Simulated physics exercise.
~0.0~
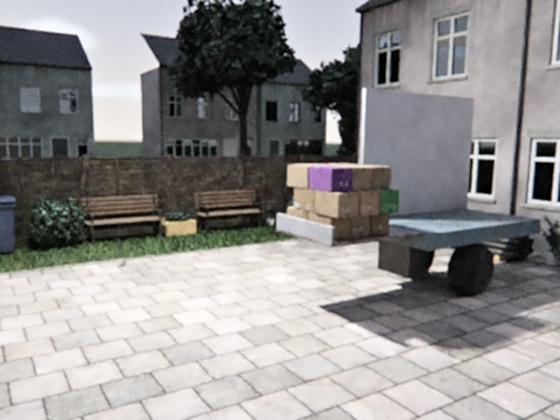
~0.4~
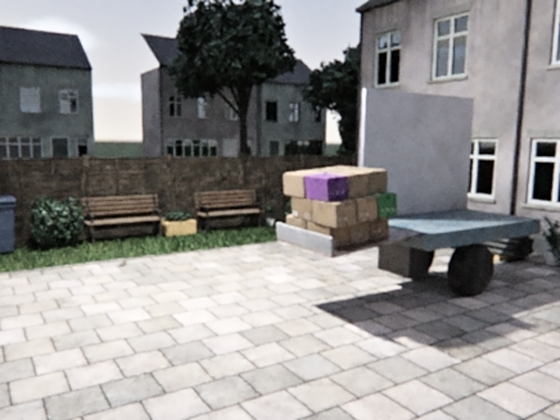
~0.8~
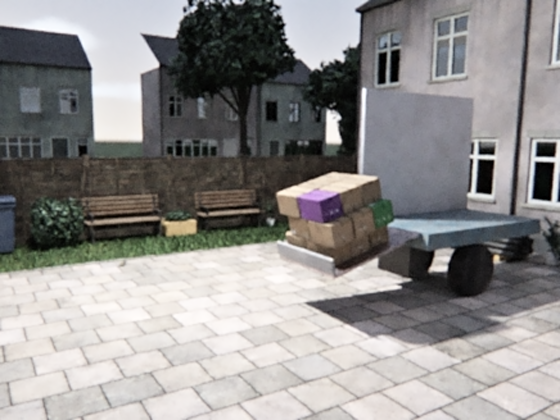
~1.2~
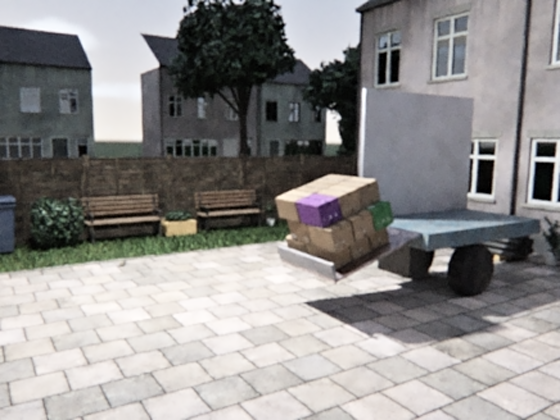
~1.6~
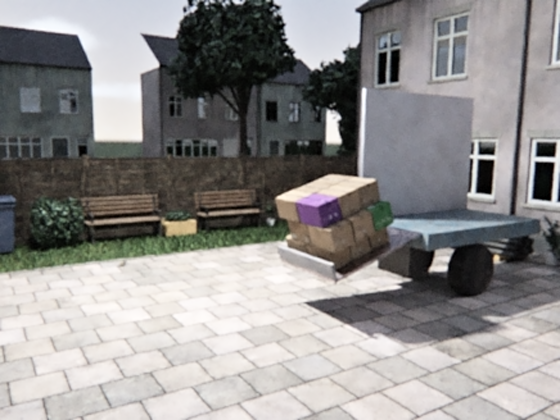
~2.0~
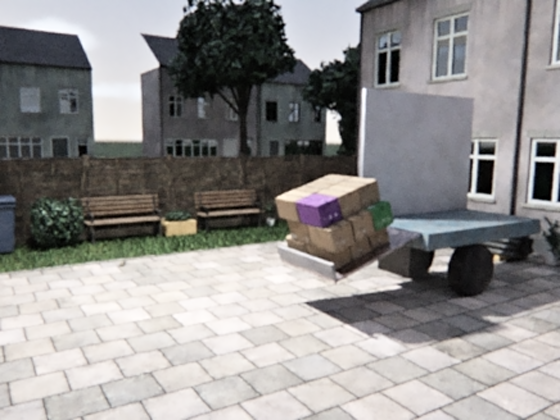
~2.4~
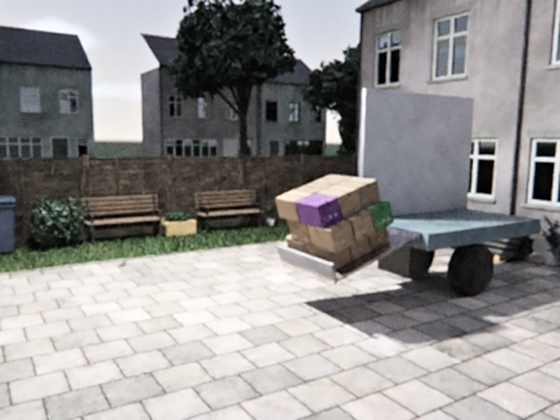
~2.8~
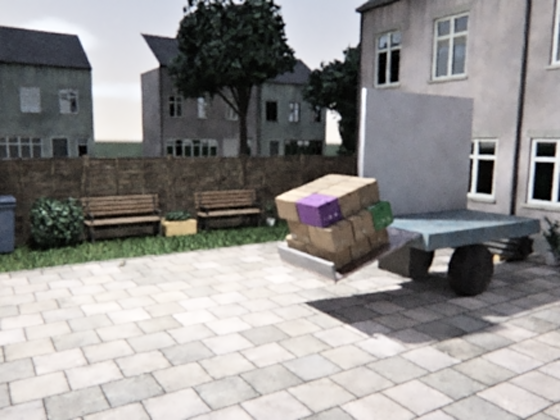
Stacked cartons on a platform sink and tilt with it, then rest without falling off.
